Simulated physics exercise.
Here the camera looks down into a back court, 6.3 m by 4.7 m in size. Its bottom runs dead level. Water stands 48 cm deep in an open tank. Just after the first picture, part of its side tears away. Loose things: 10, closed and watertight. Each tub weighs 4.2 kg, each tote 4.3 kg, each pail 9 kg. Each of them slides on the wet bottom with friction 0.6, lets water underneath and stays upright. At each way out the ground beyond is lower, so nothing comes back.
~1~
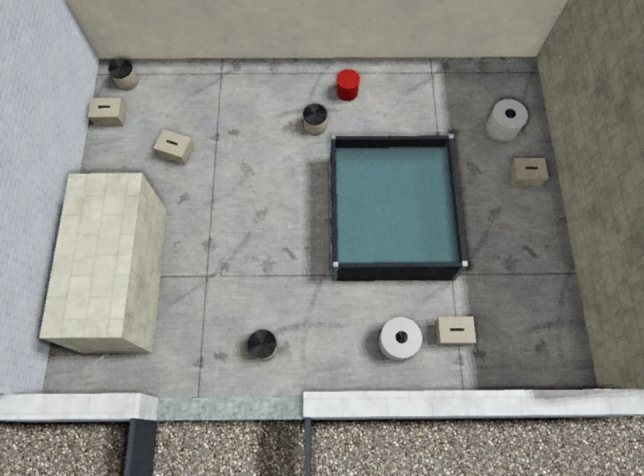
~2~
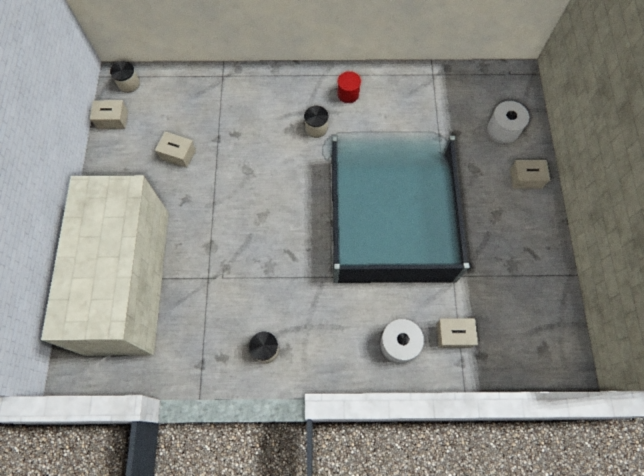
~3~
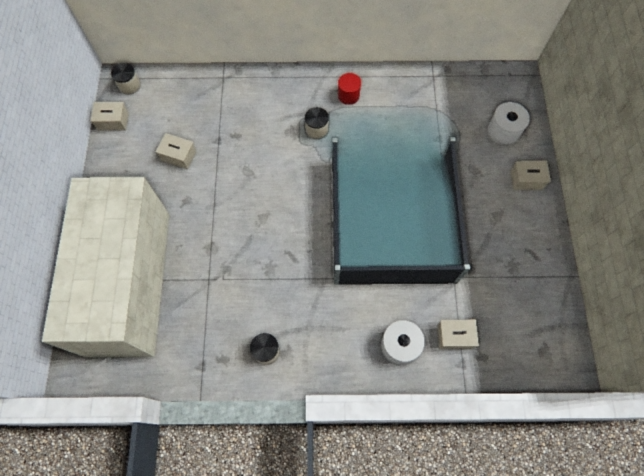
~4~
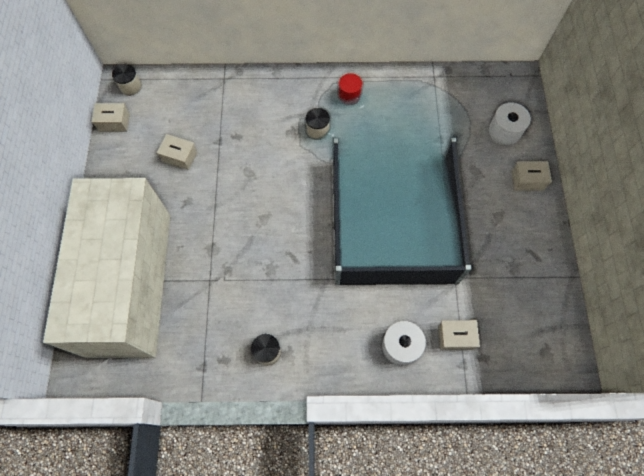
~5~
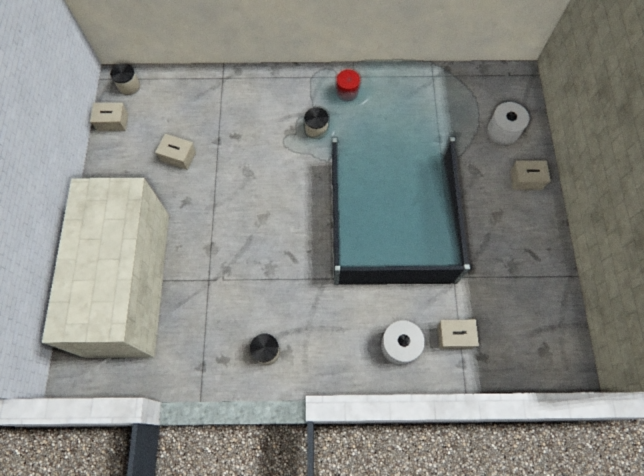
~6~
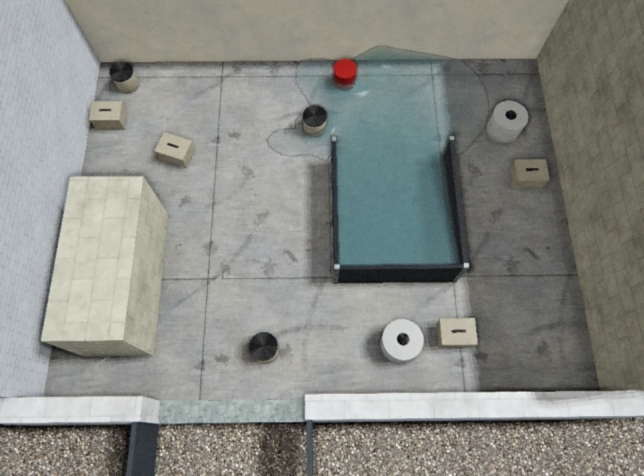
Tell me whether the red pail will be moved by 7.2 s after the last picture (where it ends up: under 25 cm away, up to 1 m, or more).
Beyond a metre.
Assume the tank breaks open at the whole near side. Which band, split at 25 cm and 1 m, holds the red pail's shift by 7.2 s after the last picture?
The answer: The red pail stays more or less still.
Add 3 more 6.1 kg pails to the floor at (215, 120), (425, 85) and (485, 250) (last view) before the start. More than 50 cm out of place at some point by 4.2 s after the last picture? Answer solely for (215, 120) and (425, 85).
As asked, in order: Shy of the mark; clear of the mark.
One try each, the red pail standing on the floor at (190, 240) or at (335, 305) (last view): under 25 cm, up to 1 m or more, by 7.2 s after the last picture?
Well, the first time it keeps still, and the second time it keeps still.
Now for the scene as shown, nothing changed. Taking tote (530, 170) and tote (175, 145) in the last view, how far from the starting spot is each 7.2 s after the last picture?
The first ends 350 cm from its start, the second 30 cm.
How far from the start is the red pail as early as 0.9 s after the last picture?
I'd put it at around 80 cm.
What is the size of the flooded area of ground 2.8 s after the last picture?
About 18 m2.
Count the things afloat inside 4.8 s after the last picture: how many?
Tally: 4 of them.
Then, 0.9 s after the last picture the red pail is near (289, 63), 0.8 m from its start, afloat; 0 of 10 are out; 1 afloat.
Then, 2.8 s after the last picture the red pail is near (201, 110), 2.0 m from its start, aground; 0 of 10 are out; 1 afloat.
Then, 4.8 s after the last picture the red pail is near (201, 110), 2.0 m from its start, aground; 0 of 10 are out; 4 afloat.
Then, 7.2 s after the last picture the red pail is near (201, 110), 2.0 m from its start, aground; 0 of 10 are out; 5 afloat.
